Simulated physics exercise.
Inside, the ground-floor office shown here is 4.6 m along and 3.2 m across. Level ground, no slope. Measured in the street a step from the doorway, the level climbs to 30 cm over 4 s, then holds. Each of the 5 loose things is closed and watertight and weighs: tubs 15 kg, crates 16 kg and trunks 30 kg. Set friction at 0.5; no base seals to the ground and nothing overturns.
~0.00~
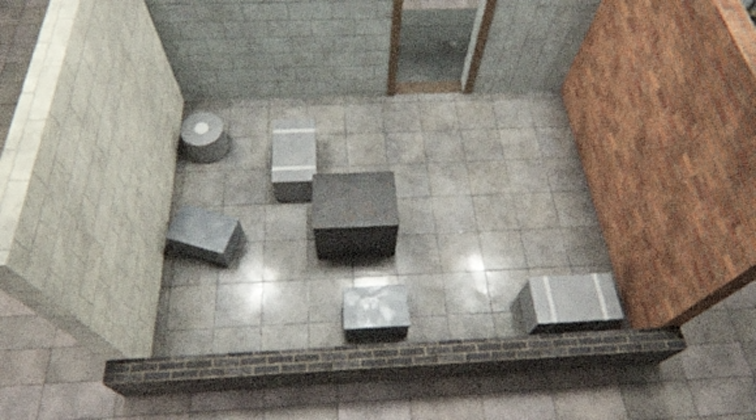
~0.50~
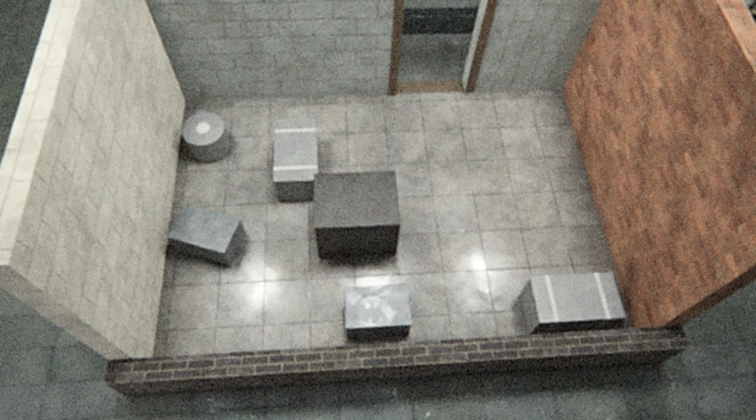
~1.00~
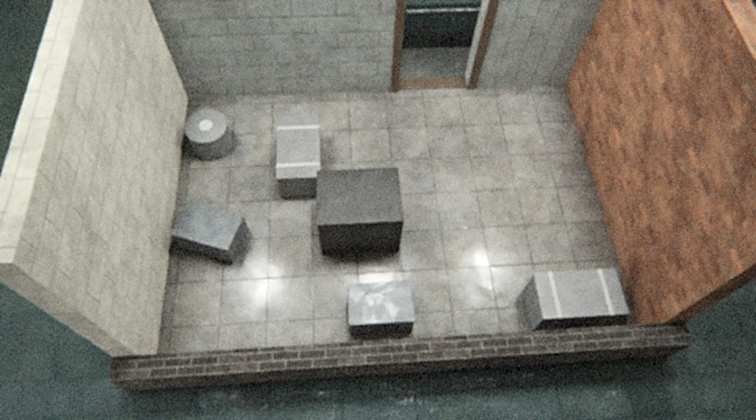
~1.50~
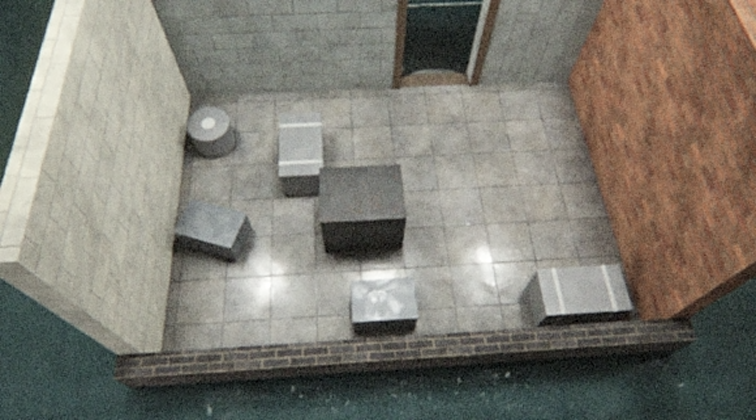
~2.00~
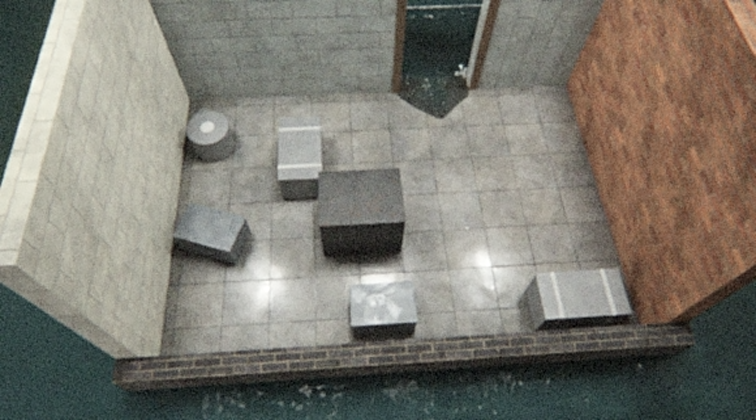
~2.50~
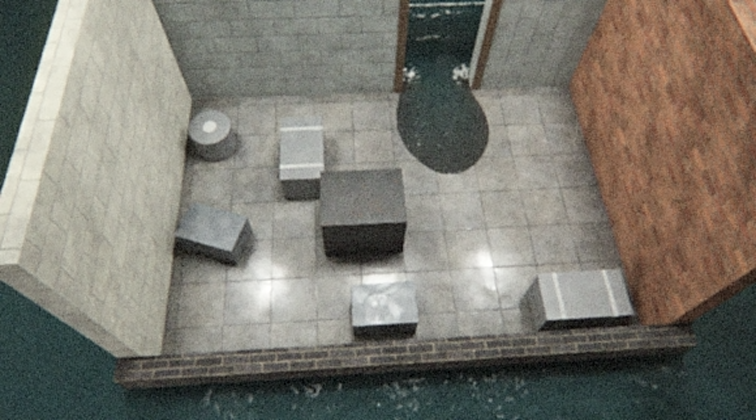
The clip opens on a walled, tiled room seen from above, with grey blocks and a round tub standing on its dry floor. Dark water covers the ground outside, then enters through the doorway in the back wall and spreads across the nearby tiles in a rounded patch, while the objects stay put.
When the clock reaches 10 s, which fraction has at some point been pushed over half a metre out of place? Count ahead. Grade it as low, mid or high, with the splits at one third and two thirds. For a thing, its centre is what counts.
Grade: Mid, one to two thirds.
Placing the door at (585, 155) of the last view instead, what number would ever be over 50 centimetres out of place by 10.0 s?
Then it comes to 4 of them.
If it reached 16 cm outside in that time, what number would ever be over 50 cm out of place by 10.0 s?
That would give 0.
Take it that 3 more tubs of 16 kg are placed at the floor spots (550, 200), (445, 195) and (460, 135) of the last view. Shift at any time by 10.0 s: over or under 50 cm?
The three, in order: Larger, larger, larger.
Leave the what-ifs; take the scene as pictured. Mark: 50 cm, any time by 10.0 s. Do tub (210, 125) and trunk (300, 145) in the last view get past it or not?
First within it, then within it.
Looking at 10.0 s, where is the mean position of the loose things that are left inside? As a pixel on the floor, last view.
Near (313, 193).
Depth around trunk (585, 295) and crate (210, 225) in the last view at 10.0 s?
Close to 15 and 10 centimetres.
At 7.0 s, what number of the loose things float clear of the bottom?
At that instant the tally stands at 1.
After 3.5 s 0 of 5 are over 50 cm from their spots; 0 afloat.
After 4.5 s 0 of 5 are over 50 cm from their spots; 0 afloat.
After 7.0 s 0 of 5 are over 50 cm from their spots; 1 afloat.
After 10.0 s 3 of 5 are over 50 cm from their spots, and 3 have been at some point; 4 afloat.
